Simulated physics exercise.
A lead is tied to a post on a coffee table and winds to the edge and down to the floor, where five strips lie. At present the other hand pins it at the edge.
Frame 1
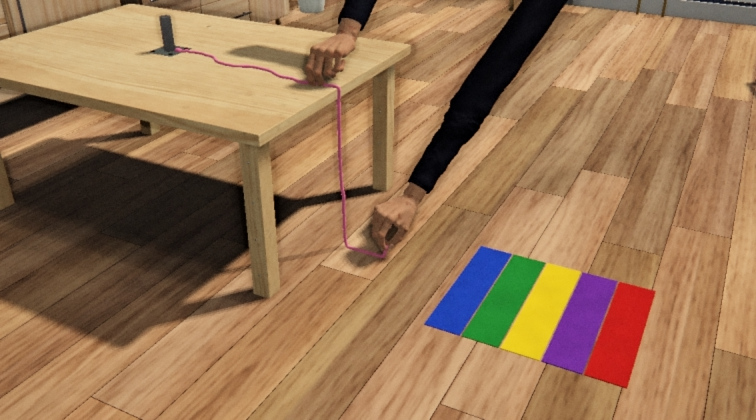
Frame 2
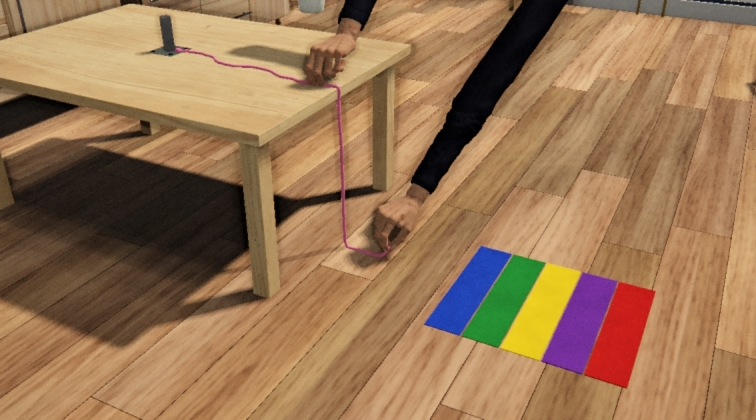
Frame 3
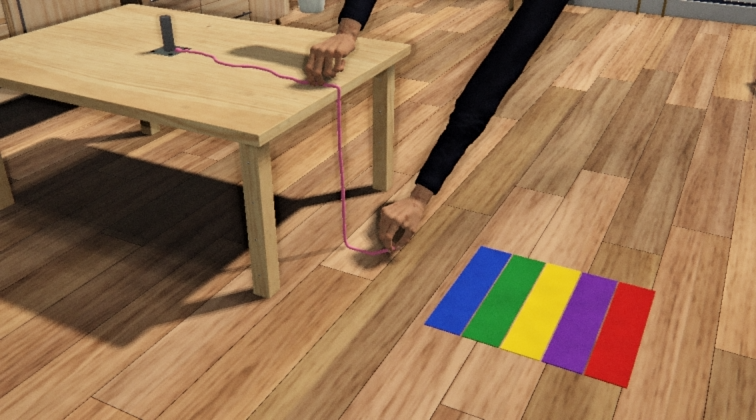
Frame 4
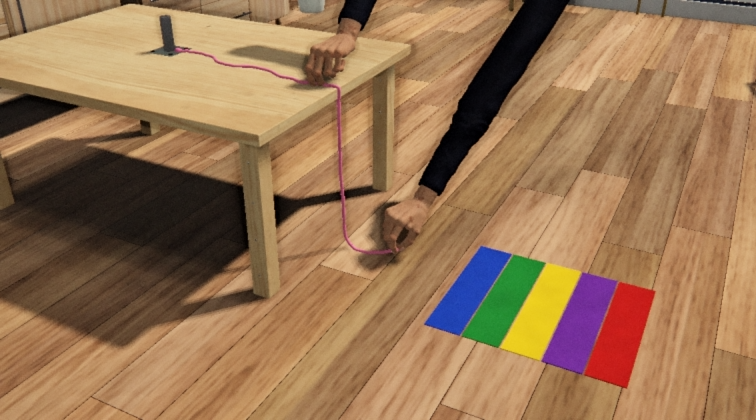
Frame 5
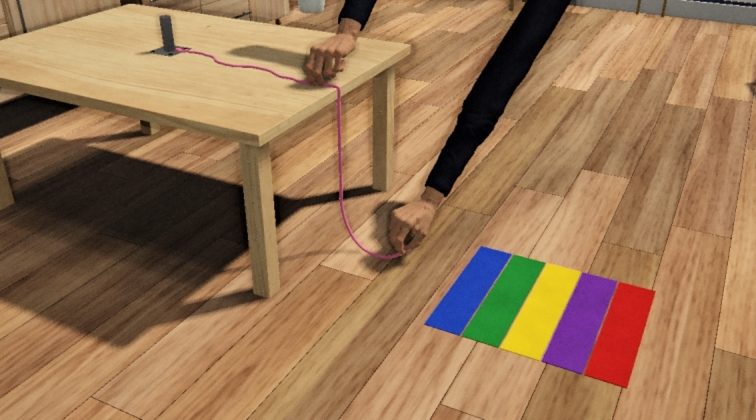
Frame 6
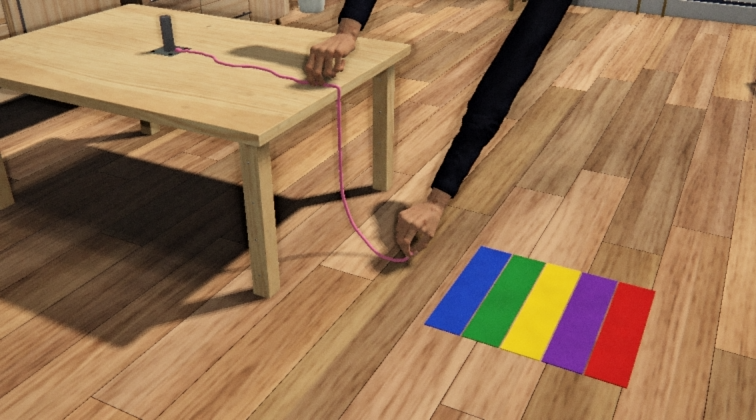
A pink cord runs from a small dark post across a pale wooden coffee table and over its edge to the wood-plank floor, seen from above at an angle. One hand presses it at the edge while another holds its low end, left of blue, green, yellow, purple and red strips. The lower hand slides slightly right, drawing the hanging cord into a slanting curve; the view stays still.
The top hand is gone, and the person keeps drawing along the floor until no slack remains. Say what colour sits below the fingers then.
It is green.
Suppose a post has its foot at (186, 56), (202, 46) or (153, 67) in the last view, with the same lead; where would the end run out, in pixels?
Roughly (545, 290), (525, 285) and (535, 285).
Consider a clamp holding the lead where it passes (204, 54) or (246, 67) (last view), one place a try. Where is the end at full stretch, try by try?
Estimated pixels: (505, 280), then (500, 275).
A little later, end near (437, 260); short of the strips.
Next, end near (481, 272); over blue.
When it is tight, end near (508, 280); over green. It halts on the green strip.
